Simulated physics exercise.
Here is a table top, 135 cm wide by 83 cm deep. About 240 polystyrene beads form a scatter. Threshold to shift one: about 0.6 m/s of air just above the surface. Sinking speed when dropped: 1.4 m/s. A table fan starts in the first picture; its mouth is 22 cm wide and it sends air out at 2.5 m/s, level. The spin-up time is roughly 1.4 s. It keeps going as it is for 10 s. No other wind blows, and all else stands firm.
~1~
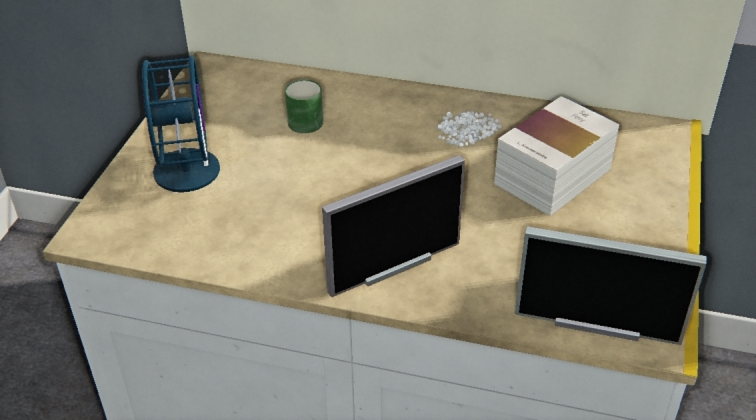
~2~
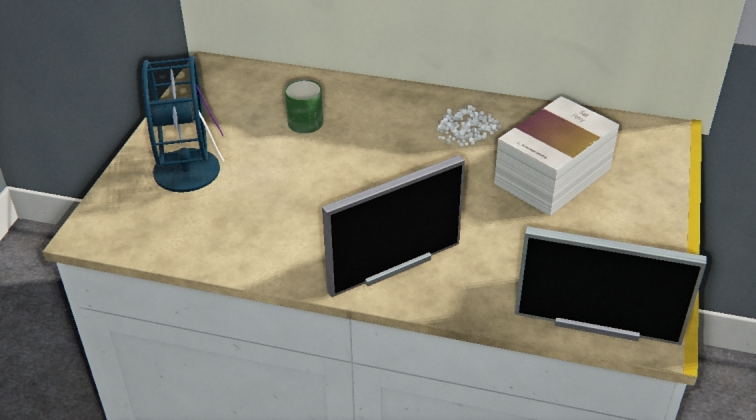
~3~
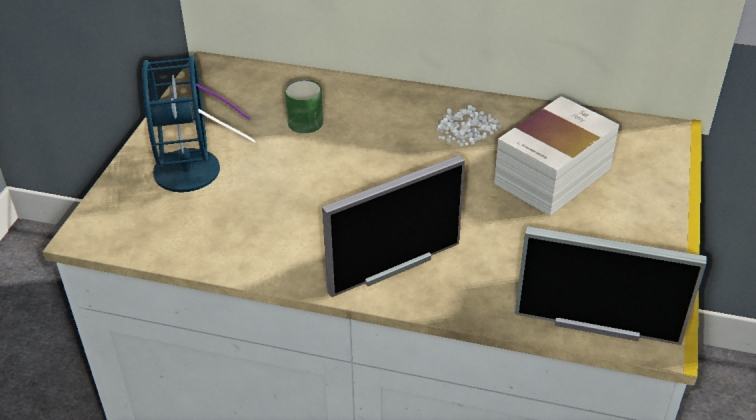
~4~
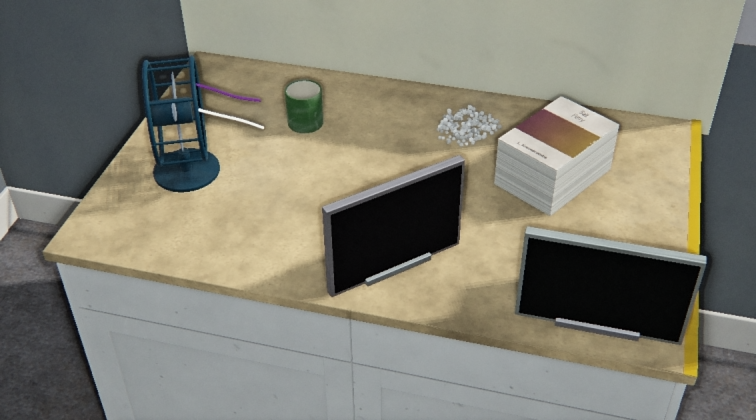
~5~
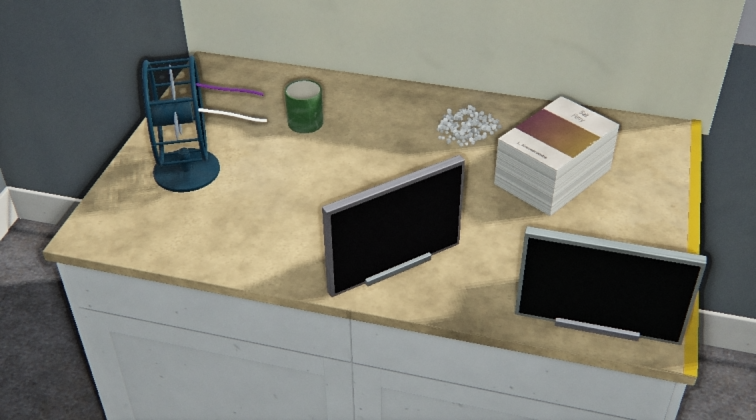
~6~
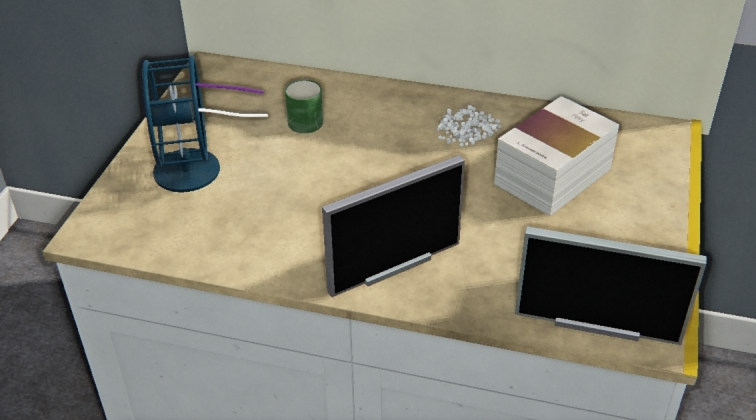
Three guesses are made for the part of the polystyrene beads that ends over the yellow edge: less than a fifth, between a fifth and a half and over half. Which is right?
The part past that edge will outnumber the rest.
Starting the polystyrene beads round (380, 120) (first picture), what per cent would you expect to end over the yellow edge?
2 %.
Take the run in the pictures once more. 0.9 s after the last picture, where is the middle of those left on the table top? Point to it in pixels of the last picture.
(594, 122), roughly.
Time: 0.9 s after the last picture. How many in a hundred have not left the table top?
I'd put it near 90 per cent.
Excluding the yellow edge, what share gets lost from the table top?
The share is about 2 %.
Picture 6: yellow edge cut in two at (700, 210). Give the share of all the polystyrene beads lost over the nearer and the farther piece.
I'd put near 0 percent on the nearer stretch and close to 100 percent on the farther one.
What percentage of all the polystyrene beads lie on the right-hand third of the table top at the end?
Near 0 %.
Then, 0.9 s after the last picture, 6 % are over the yellow edge; the middle of those still in play is near (600, 124); 0 % have settled or left.
Then, 2.1 s after the last picture, 97 % are over the yellow edge; 96 % have settled or left.
Then, 4.4 s after the last picture, 98 % are over the yellow edge; 99 % have settled or left.
Then, 8.9 s after the last picture, at the end, 98 % are over the yellow edge.
